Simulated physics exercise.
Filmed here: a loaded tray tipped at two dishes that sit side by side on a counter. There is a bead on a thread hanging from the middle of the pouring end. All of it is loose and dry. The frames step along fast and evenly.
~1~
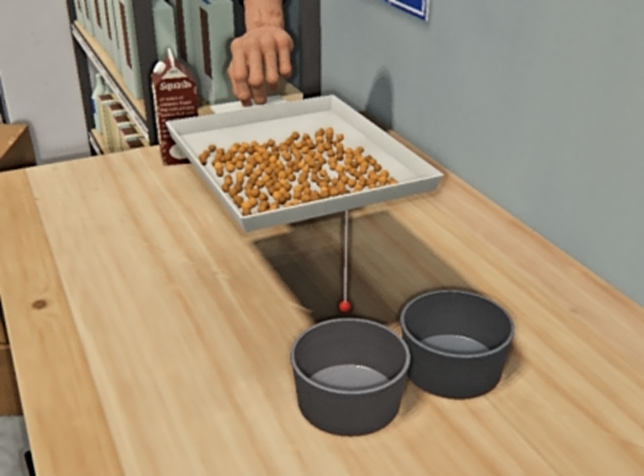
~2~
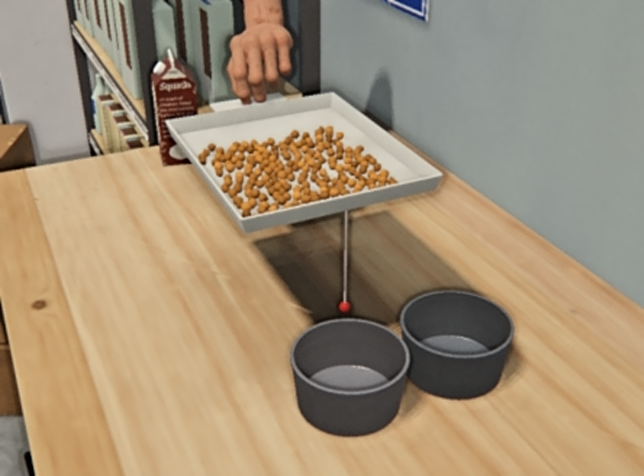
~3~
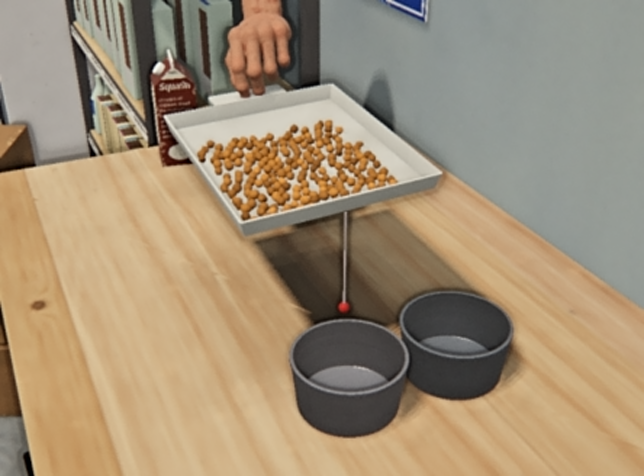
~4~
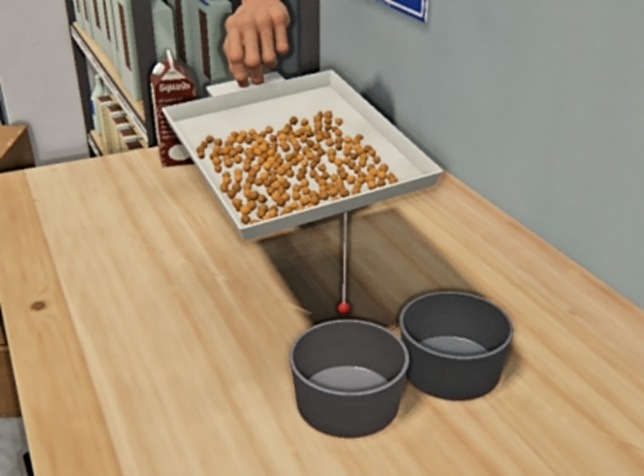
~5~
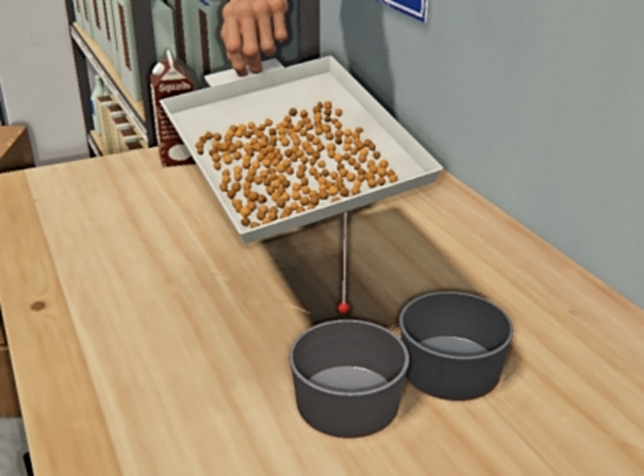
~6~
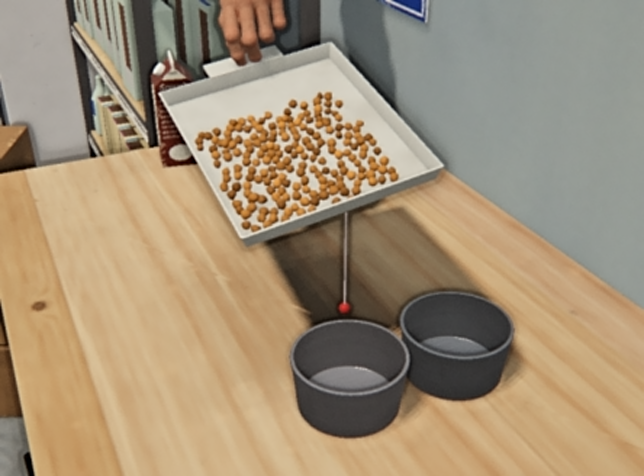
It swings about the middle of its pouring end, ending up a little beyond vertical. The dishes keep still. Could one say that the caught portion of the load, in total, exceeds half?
No, it falls short of half.
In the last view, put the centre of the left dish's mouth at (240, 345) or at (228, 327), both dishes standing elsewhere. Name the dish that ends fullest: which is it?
The dish at left, then the dish at left.
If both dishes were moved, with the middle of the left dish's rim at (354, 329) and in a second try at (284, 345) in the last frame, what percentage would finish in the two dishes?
It comes to near 20 per cent the first time and near 80 per cent the second time.
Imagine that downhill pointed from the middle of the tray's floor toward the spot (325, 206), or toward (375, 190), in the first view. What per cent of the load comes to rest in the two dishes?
Lab note: Try one about 70 %, try two about 60 %.
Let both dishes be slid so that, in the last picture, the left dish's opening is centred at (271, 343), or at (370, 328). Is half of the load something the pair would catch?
The first try: Over half. The second: The smaller part.
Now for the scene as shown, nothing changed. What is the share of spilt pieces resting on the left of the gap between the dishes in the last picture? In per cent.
I'd put it at around 100 per cent.
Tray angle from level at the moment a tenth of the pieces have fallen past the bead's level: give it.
Roughly 105 degrees at that moment.
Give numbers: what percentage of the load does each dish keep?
Left dish: 30 %, right dish: 0 %.
Shortly afterwards, tray tipped steeply; the whole lot on the tray.
Next, tray tipped past a quarter turn; all but a few on the tray; only a few in the air.
Some moments later, tray tipped past a quarter turn; near a third in the left dish; near two thirds outside both.
In the end, tray tipped past a quarter turn; near a third in the left dish; none at all in the right dish; near two thirds outside both.
